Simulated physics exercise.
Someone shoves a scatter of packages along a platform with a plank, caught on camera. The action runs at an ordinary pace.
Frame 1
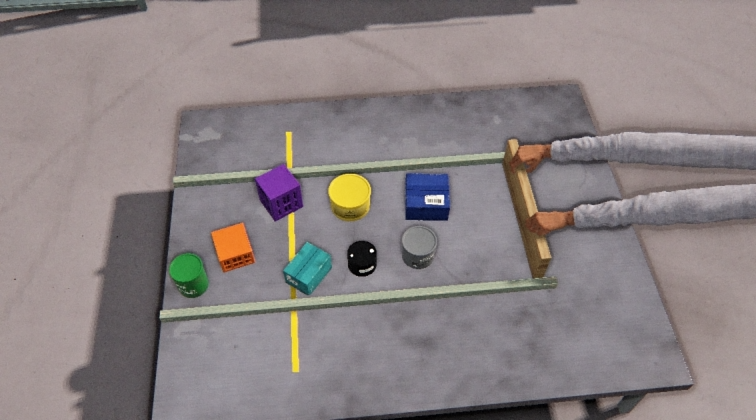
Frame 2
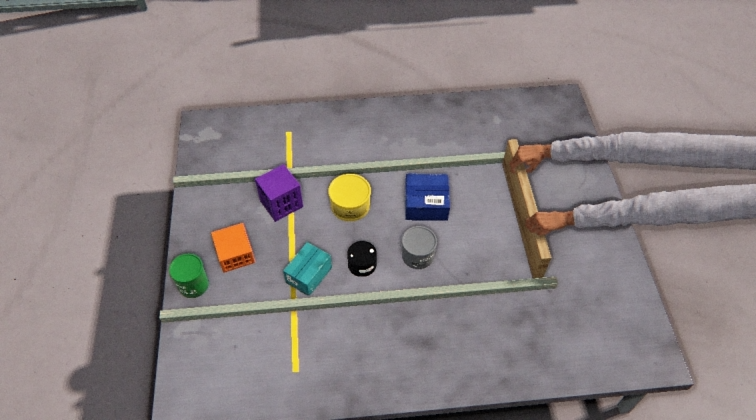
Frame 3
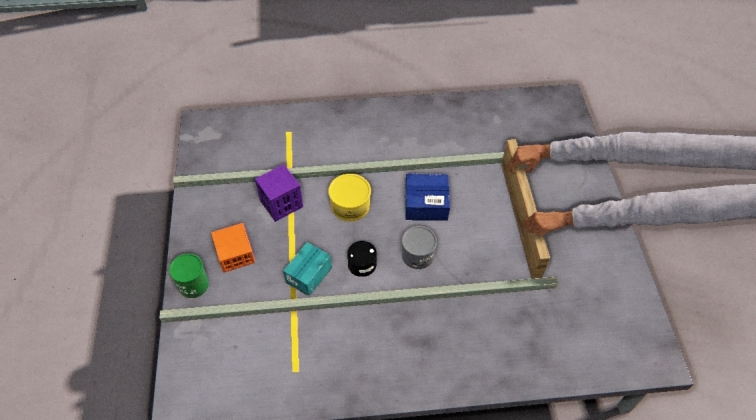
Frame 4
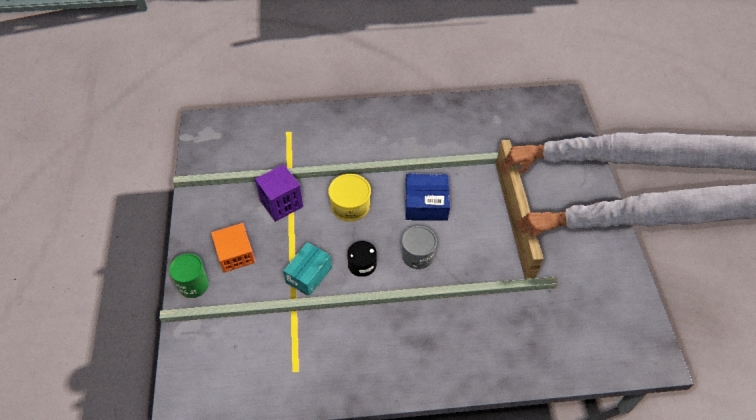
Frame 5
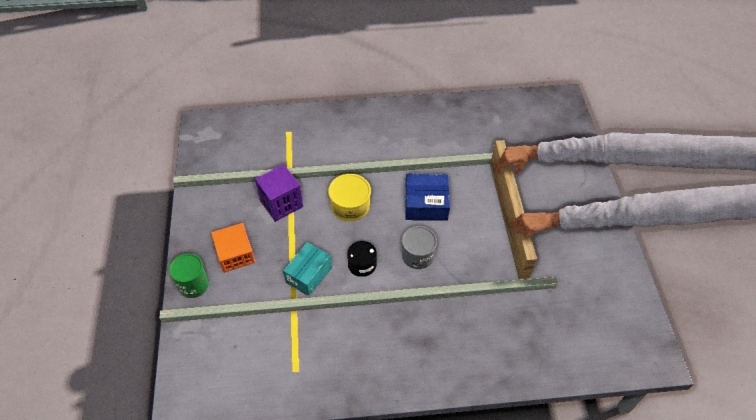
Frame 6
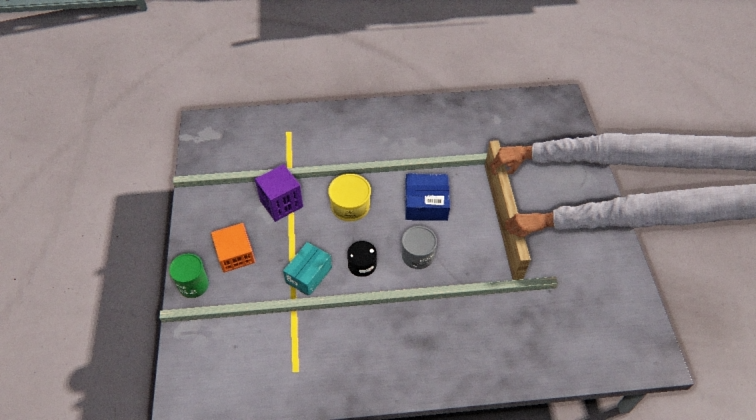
Two hands on grey-sleeved arms hold a wooden plank at the right of a grey tabletop, seen from above at a slight angle. Between two pale rails sit a blue parcel, grey container, yellow tub, black canister, turquoise parcel and purple crate, with an orange crate and green pail left of a yellow line. The hands slide the plank slightly leftward, while the packages and the view stay still.
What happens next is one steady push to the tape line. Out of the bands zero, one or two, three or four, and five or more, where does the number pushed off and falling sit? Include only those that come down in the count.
It sits at zero.
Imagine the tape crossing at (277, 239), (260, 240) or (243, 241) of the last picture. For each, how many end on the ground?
Respectively 0, 1 and 2.
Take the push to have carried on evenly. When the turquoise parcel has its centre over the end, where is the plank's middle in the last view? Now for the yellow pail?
Around (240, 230), then around (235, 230).
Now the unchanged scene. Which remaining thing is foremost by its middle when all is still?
Green pail, foremost.
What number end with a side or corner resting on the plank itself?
I count 2 of them.
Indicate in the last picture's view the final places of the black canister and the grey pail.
I'd say approximately (245, 273) and then (275, 258).
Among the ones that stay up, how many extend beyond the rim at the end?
The number would be 0.
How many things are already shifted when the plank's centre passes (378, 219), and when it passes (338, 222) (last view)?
At that stage 6; at the next, 6.
Soon after, none off yet; green pail at rest near (190, 277); orange crate at rest near (233, 248); purple crate at rest near (279, 193).
In the end, the number that fall off is zero.
